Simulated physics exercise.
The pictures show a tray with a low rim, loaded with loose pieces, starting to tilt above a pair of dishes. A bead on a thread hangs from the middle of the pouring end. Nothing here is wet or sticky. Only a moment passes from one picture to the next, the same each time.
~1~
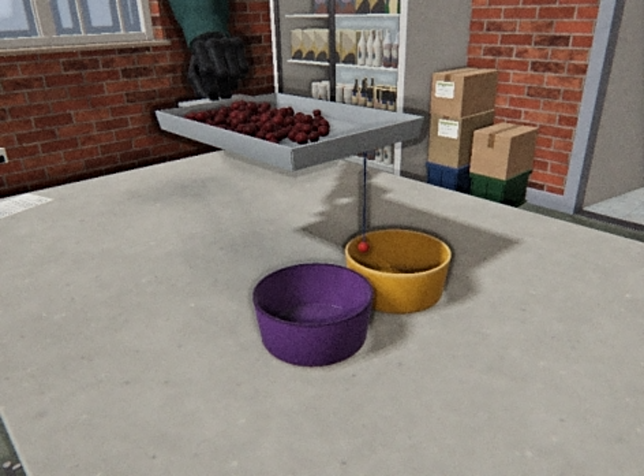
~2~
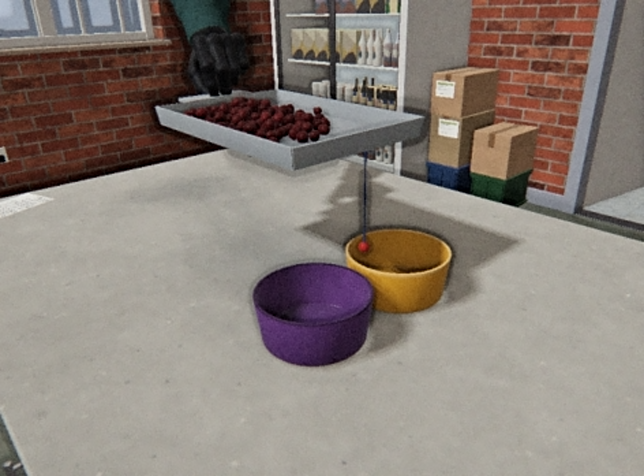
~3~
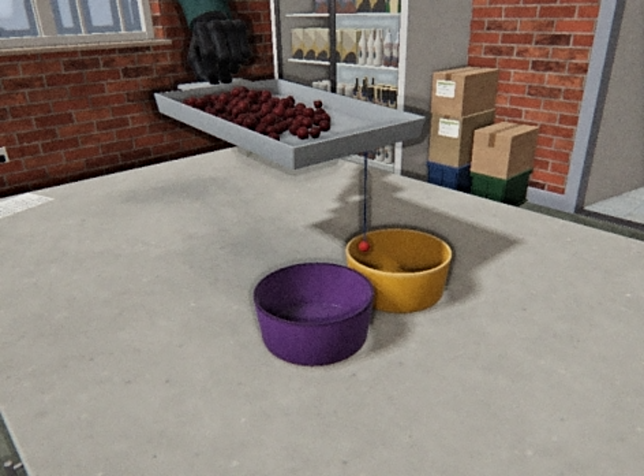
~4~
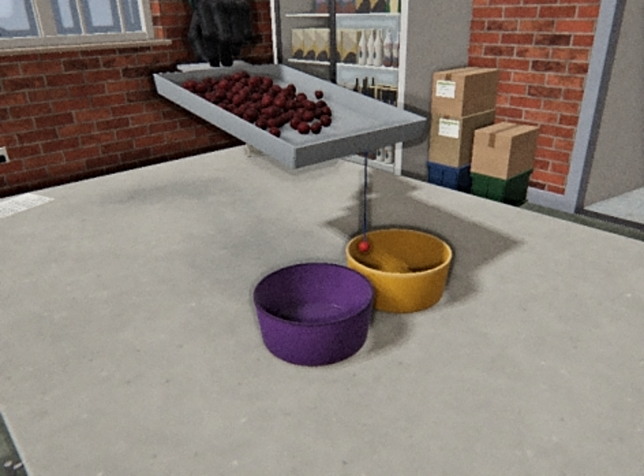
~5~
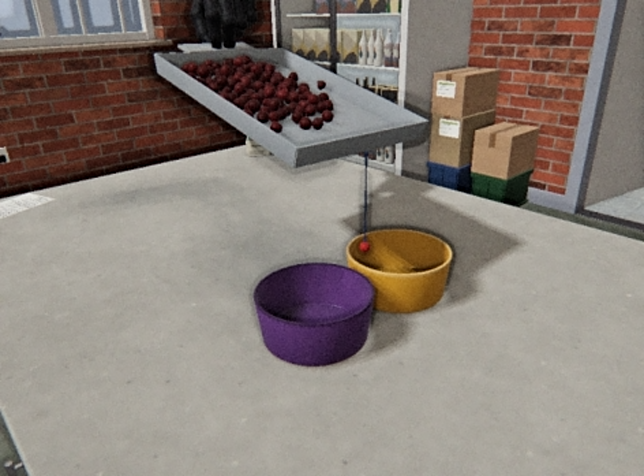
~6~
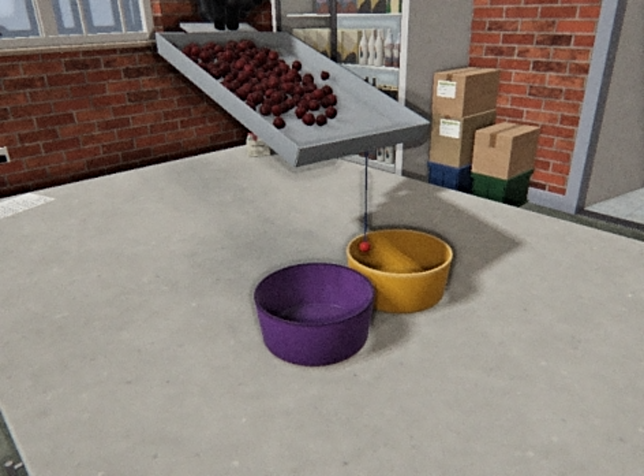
Tray of dark red cherries tilting gradually above purple and yellow bowls, a dark gloved hand raising its far end.
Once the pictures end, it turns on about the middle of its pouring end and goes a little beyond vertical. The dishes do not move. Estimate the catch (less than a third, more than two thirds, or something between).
Together they catch under a third.
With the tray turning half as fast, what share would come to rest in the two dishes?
Close to 30 per cent.
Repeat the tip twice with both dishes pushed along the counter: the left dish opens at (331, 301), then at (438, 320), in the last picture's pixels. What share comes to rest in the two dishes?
In turn 50 and 50 in a hundred.
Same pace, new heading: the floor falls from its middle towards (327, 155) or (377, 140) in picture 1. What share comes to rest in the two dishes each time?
In turn 30 and 40 in a hundred.
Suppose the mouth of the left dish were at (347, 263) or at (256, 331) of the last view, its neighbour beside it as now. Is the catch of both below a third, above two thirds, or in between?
One: Under a third. Two: Below one third.
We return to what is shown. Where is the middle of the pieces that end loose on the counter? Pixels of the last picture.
Around (458, 343).
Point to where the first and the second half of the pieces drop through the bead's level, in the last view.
Around (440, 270) and then (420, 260).
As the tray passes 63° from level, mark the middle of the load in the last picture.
Around (355, 93).
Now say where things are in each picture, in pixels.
Corners of the pouring end at (292, 147) and (419, 117), level; middle of the load at (256, 121), dried cherries; left dish at (355, 334); right dish at (438, 285); bead on its thread at (364, 247), in the first frame.
Corners of the pouring end at (293, 147) and (420, 117), level; middle of the load at (256, 118), in the second frame.
Corners of the pouring end at (294, 146) and (421, 117), tipped barely, level across its low end; middle of the load at (257, 111), in the third frame.
Corners of the pouring end at (295, 146) and (423, 118), tipped a little, level across its low end; middle of the load at (257, 99), in the fourth frame.
Corners of the pouring end at (298, 146) and (424, 120), tipped a little, level across its low end; middle of the load at (259, 87), in the fifth frame.
Corners of the pouring end at (300, 146) and (426, 121), tipped clearly, level across its low end; middle of the load at (262, 78); left dish at (356, 333); right dish at (440, 285), in the sixth frame.
Soon after the last picture, tray tipped steeply; nearly all on the tray; a stray few outside both; a small part in the air.
A little later, tray tipped past a quarter turn; most on the tray; a stray few in the right dish; a small part outside both; a stray few in the air.
Later still, tray tipped past a quarter turn; a stray few in the left dish; about a quarter in the right dish; most outside both.
At rest, tray tipped past a quarter turn; a stray few in the left dish; about a quarter in the right dish; most outside both.
